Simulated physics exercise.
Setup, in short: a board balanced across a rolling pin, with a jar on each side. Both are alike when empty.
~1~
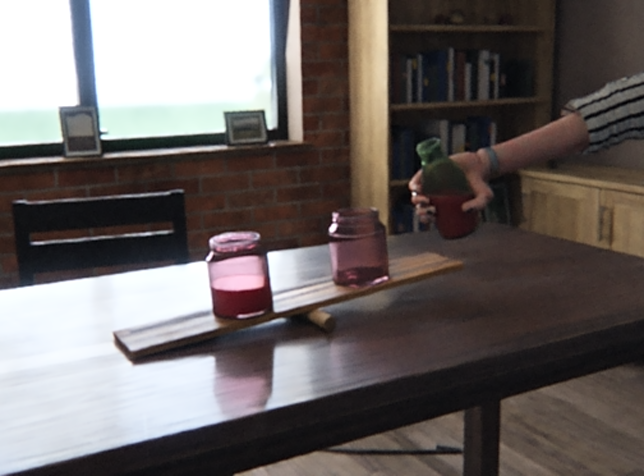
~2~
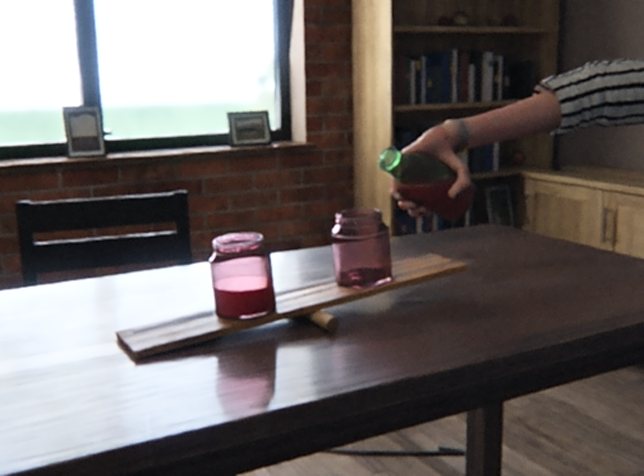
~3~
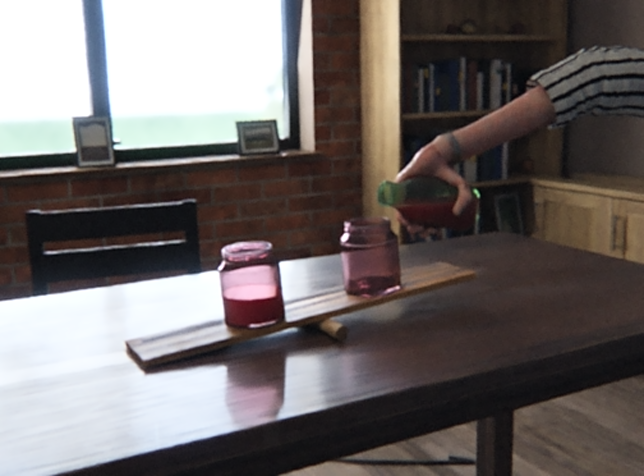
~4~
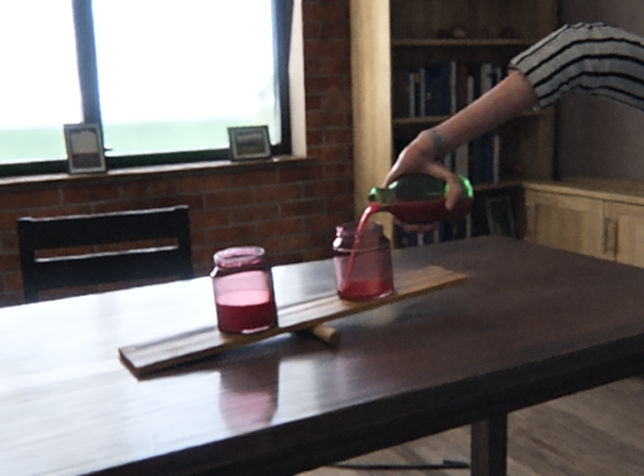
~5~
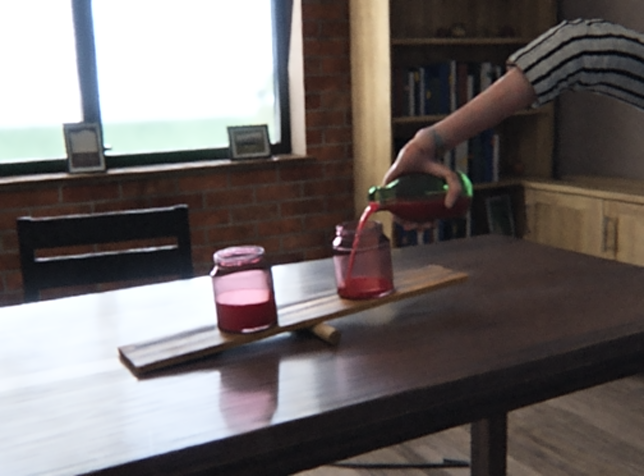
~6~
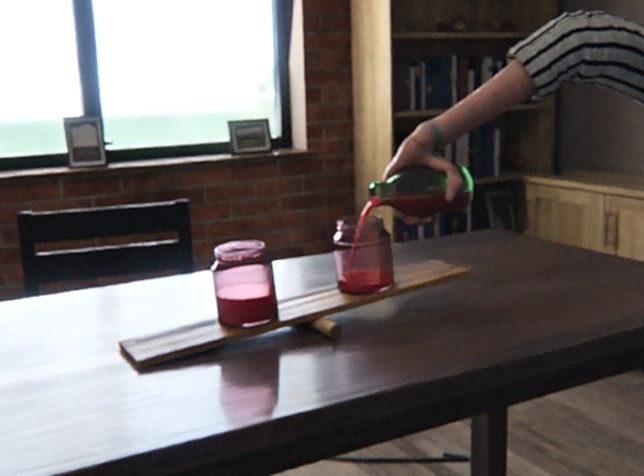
The clip opens on a board resting across a rolling pin on a dark table, its left jar partly filled with red liquid and low, its right jar raised. A hand brings in a green bottle from the right, tilts it over the right jar and pours red liquid in, while the board stays tilted.
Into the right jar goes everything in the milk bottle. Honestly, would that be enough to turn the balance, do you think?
I would say yes, it turns.
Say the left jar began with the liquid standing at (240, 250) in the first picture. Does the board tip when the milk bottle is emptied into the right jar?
My guess is that it sits tight.
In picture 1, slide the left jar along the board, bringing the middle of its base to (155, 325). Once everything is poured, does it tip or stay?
My call: Remains as it is.
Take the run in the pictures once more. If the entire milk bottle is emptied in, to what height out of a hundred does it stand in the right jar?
About 45 per cent.
A moment on, the right jar is about a quarter full; the board leans as before.
Further on, the right jar is about a third full; the board has swung over, and that end is down.
When it is over, the right jar is about half full; the board has swung over, and that end is down.
